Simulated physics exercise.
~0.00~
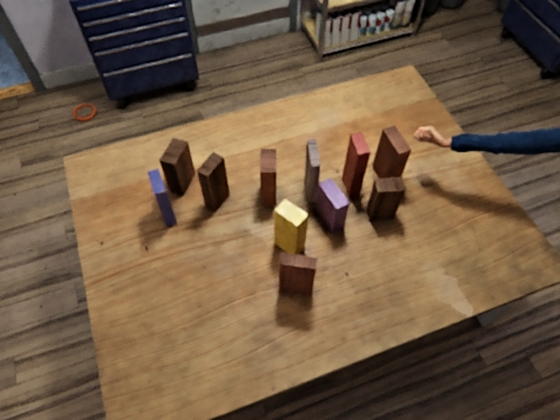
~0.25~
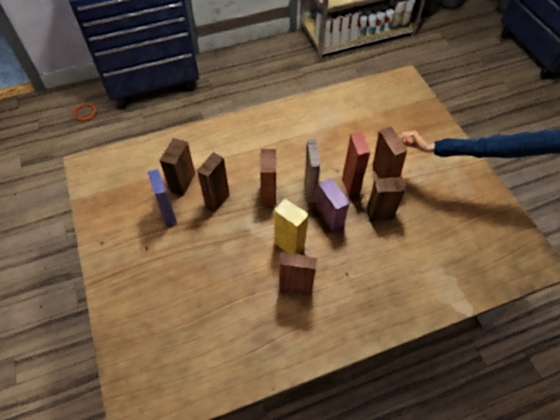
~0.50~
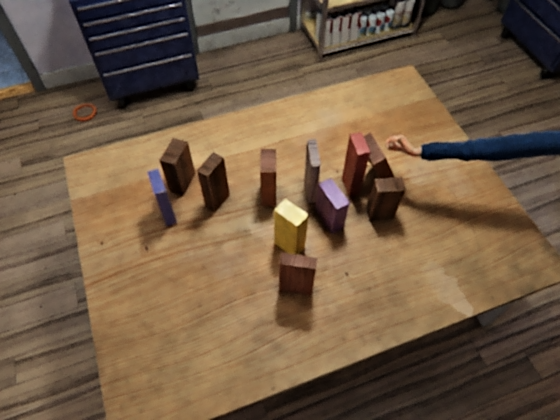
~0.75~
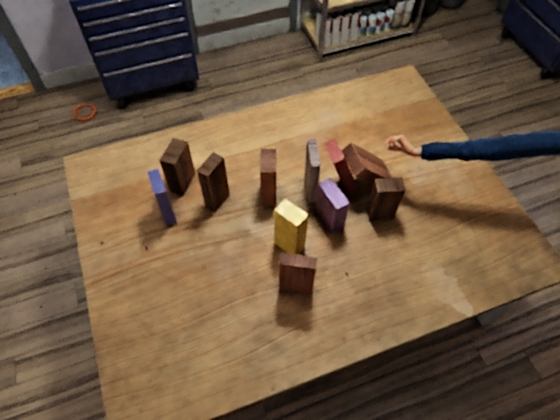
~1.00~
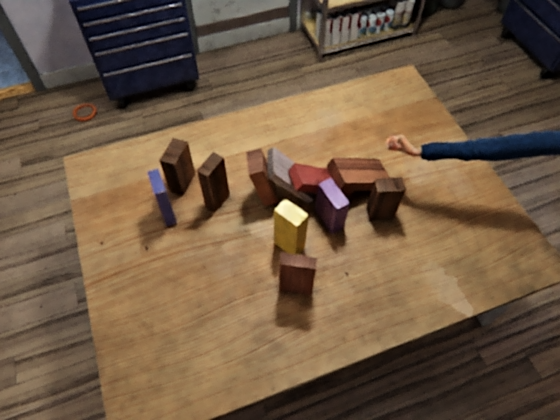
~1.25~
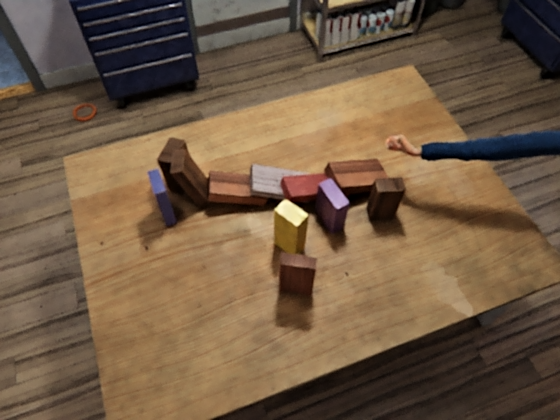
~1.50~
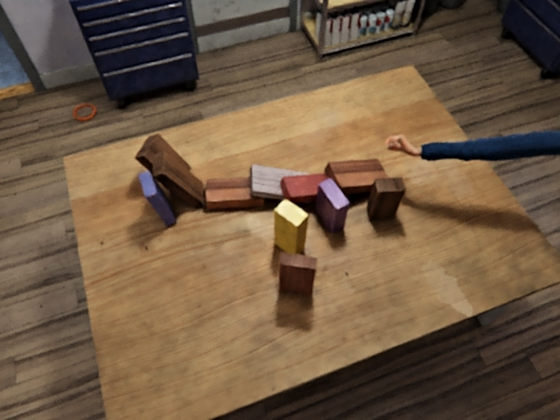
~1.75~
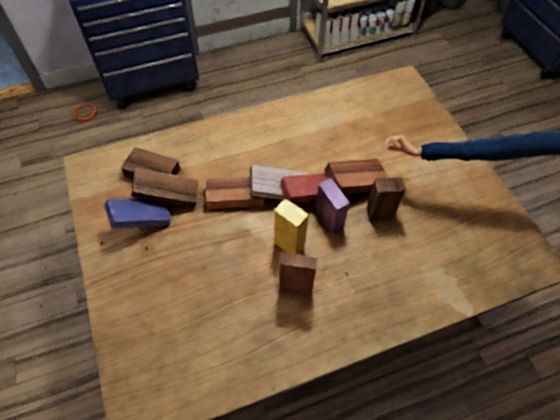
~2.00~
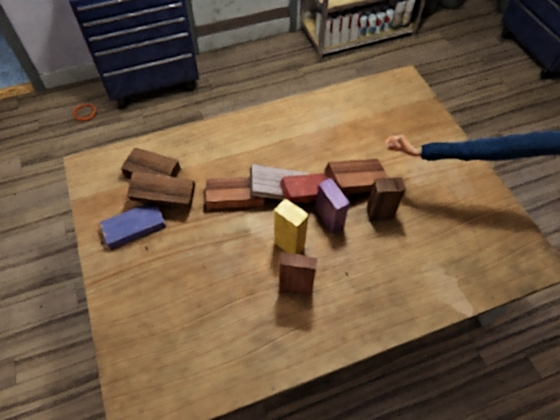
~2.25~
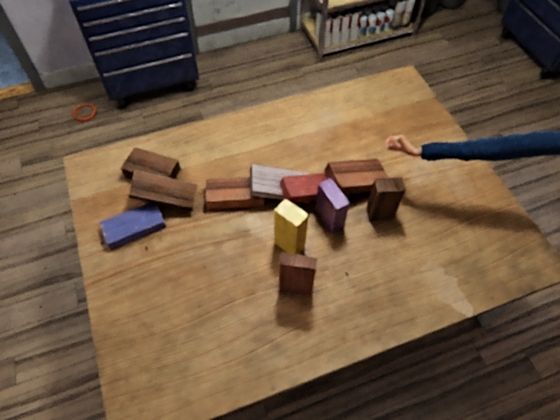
In the video, a hand pushes a brown block on a wooden table scattered with upright blocks, toppling it leftward into a red one and setting off a chain that finally knocks down the blue block, while the purple, yellow and two brown blocks remain standing.
